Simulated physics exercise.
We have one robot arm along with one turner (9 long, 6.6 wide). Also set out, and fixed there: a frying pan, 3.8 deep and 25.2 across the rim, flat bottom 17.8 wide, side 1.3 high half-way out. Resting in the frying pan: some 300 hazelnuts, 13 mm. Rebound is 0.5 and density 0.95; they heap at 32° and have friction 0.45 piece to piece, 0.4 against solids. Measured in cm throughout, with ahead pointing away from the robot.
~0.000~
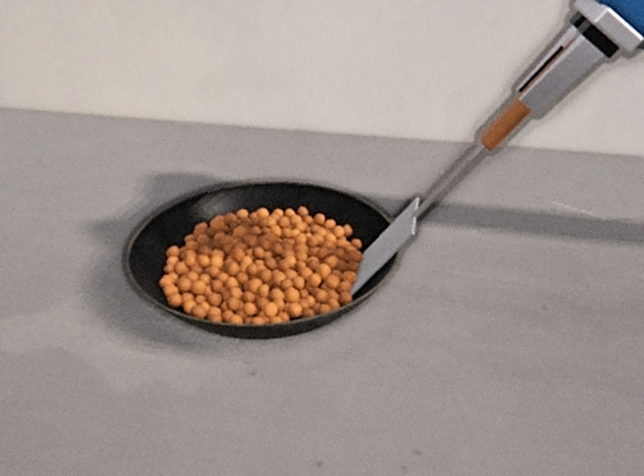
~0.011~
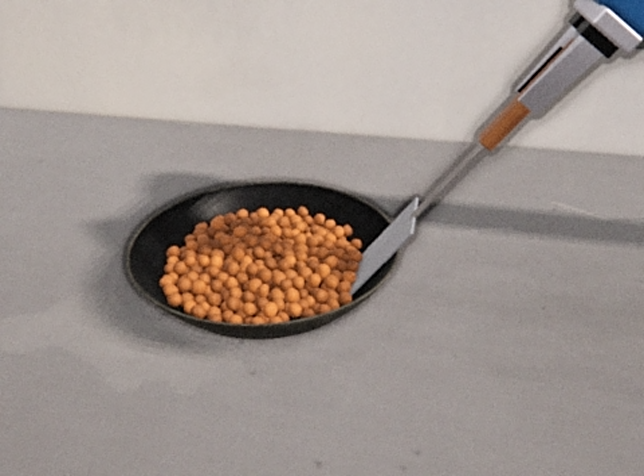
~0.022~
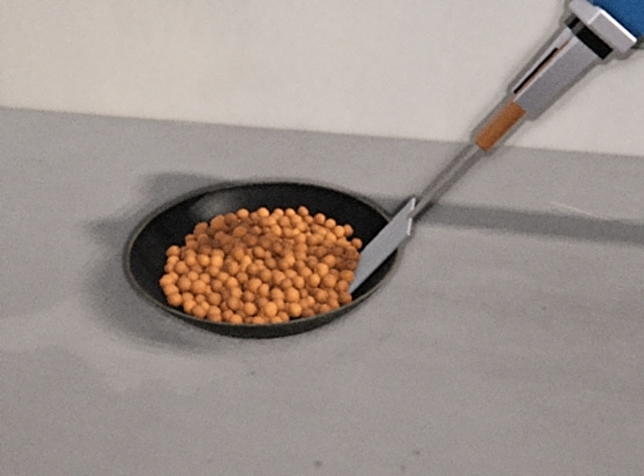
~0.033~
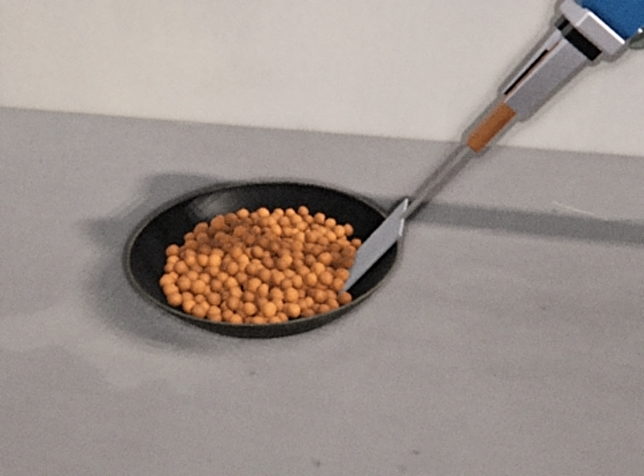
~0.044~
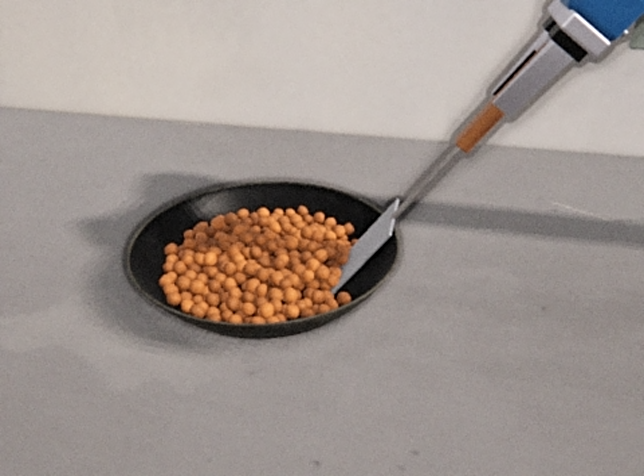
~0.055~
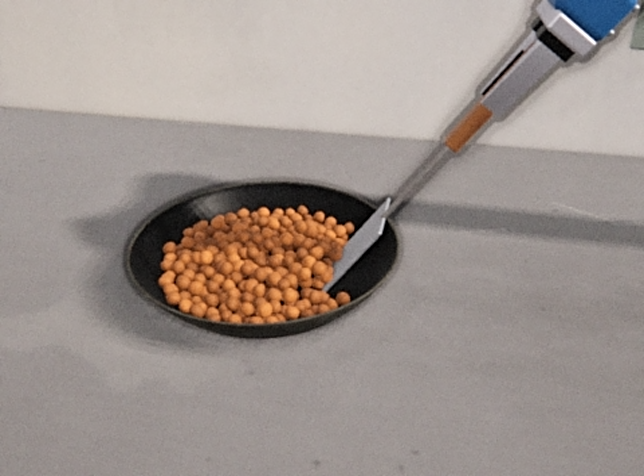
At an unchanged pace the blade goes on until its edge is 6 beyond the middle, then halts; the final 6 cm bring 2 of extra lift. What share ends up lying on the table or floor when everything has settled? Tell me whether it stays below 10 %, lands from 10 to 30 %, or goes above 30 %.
It stays below 10 %.
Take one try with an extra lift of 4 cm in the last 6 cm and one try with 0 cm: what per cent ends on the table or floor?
Result: Approx. 5 % and 0 %, one try each.
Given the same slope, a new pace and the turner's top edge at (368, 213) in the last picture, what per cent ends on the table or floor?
My guess is around 15 percent.
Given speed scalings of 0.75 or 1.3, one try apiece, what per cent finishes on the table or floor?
Around 0 per cent and around 10 per cent.
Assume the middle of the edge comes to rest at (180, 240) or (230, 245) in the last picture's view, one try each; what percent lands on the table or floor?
Respectively about 20 and 0 percent end on the table or floor.
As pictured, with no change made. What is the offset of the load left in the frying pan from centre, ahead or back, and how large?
I'd say it's roughly 4.0 cm toward the front.
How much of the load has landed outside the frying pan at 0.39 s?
Roughly 5 percent.
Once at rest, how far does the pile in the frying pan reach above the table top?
About 5.5 cm above the table.
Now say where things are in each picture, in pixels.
In the first picture, turner top edge at (416, 214), sloping 55°; upper third of the load around (265, 256), from x 165 to 355, top at y 215; 302 in the frying pan.
In the second picture, turner top edge at (415, 215), sloping 55°; upper third of the load around (264, 256), from x 165 to 355, top at y 215.
In the third picture, turner top edge at (412, 215), sloping 55°; upper third of the load around (265, 255), from x 170 to 355, top at y 215.
In the fourth picture, turner top edge at (404, 216), sloping 55°; upper third of the load around (270, 254), from x 170 to 355, top at y 215.
In the fifth picture, turner top edge at (395, 216), sloping 55°; upper third of the load around (270, 252), from x 165 to 355, top at y 210.
In the sixth picture, turner top edge at (385, 215), sloping 55°; upper third of the load around (271, 249), from x 165 to 355, top at y 210; 302 in the frying pan.
After 0.11 s, sloping 55°, highest piece 5 above the table; 302 in the frying pan.
After 0.17 s, sloping 55°, highest piece 6 above the table; 302 in the frying pan.
After 0.39 s, sloping 55°, highest piece 5 above the table; 292 in the frying pan, 9 on the table or floor, 1 on the blade or in flight.
After 1.44 s, sloping 55°, highest piece 5 above the table; 291 in the frying pan, 11 on the table or floor.
At rest, 291 in the frying pan, 11 on the table or floor. That is 4 % on the table or floor.
